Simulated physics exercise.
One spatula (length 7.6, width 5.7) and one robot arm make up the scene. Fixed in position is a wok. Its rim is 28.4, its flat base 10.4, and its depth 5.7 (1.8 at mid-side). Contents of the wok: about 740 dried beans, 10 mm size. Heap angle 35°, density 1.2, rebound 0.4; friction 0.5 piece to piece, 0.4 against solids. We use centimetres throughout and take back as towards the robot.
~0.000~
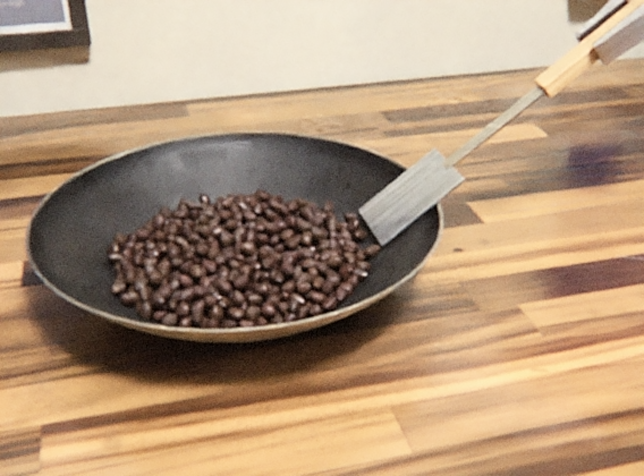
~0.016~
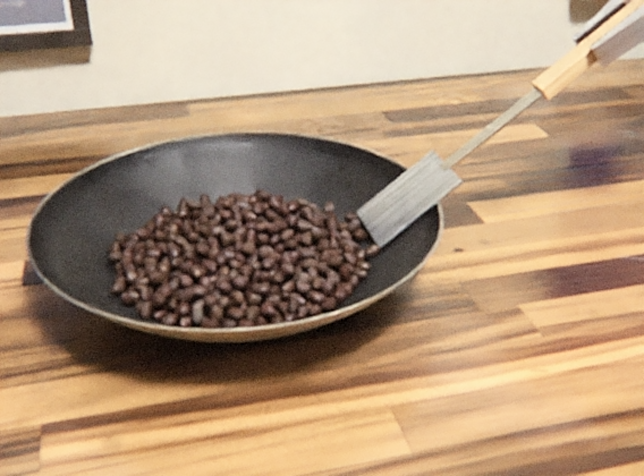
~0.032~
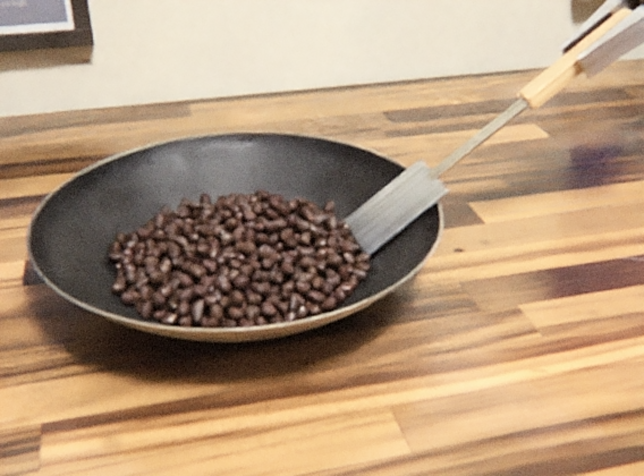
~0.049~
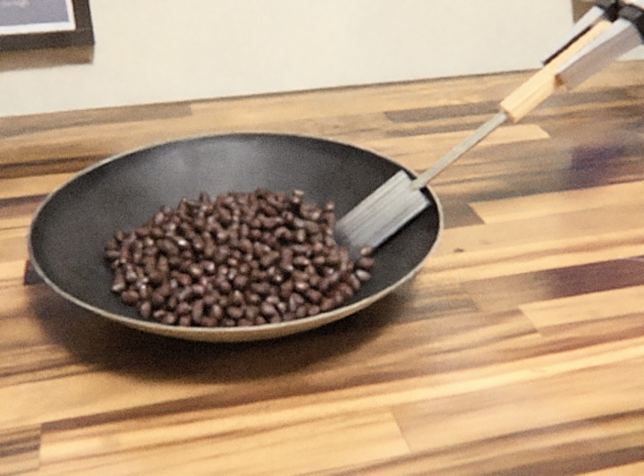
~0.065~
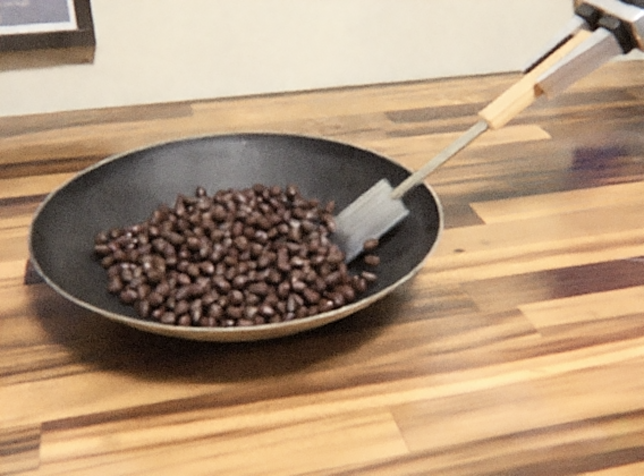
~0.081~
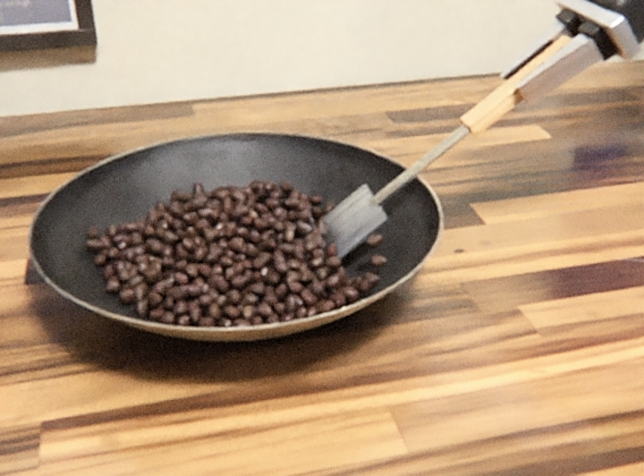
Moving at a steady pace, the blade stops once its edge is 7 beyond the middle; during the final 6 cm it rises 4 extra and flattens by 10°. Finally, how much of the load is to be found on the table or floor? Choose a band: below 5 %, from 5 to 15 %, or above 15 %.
That share falls between 5 and 15 %.
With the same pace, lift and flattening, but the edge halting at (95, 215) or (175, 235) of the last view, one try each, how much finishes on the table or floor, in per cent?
About 15 and 0 per cent.
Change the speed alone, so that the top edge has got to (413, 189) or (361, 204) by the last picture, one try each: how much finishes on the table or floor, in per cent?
About 0 and 15 percent.
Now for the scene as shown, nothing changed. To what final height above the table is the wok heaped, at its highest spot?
6.5 cm.
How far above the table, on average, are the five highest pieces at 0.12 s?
5 cm.
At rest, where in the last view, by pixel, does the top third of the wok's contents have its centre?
I'd say around pixel (122, 249).
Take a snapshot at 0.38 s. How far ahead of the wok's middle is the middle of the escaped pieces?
The distance is about 20 cm.
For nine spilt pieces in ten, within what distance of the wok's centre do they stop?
That works out to near 35 cm.
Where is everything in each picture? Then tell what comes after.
The first frame shows spatula top edge at (450, 164), sloping 37°; upper third of the load around (240, 248), from x 115 to 370, top at y 195; 741 in the wok.
The second frame shows spatula top edge at (448, 166), sloping 37°; upper third of the load around (240, 247), from x 115 to 370, top at y 195.
The third frame shows spatula top edge at (435, 175), sloping 37°; upper third of the load around (240, 248), from x 115 to 360, top at y 195.
The fourth frame shows spatula top edge at (415, 187), sloping 37°; upper third of the load around (245, 245), from x 110 to 365, top at y 195.
The fifth frame shows spatula top edge at (396, 196), sloping 37°; upper third of the load around (241, 243), from x 100 to 370, top at y 190.
The sixth frame shows spatula top edge at (376, 202), sloping 37°; upper third of the load around (238, 244), from x 95 to 375, top at y 185; 741 in the wok.
After 0.12 s, sloping 37°, highest piece 5 above the table; 741 in the wok.
After 0.16 s, sloping 33°, highest piece 6 above the table; 741 in the wok.
After 0.38 s, sloping 27°, highest piece 7 above the table; 678 in the wok, 49 on the table or floor, 14 on the blade or in flight.
After 1.43 s, sloping 27°, highest piece 6 above the table; 678 in the wok, 63 on the table or floor.
At rest, 678 in the wok, 63 on the table or floor. That is 9 % on the table or floor.
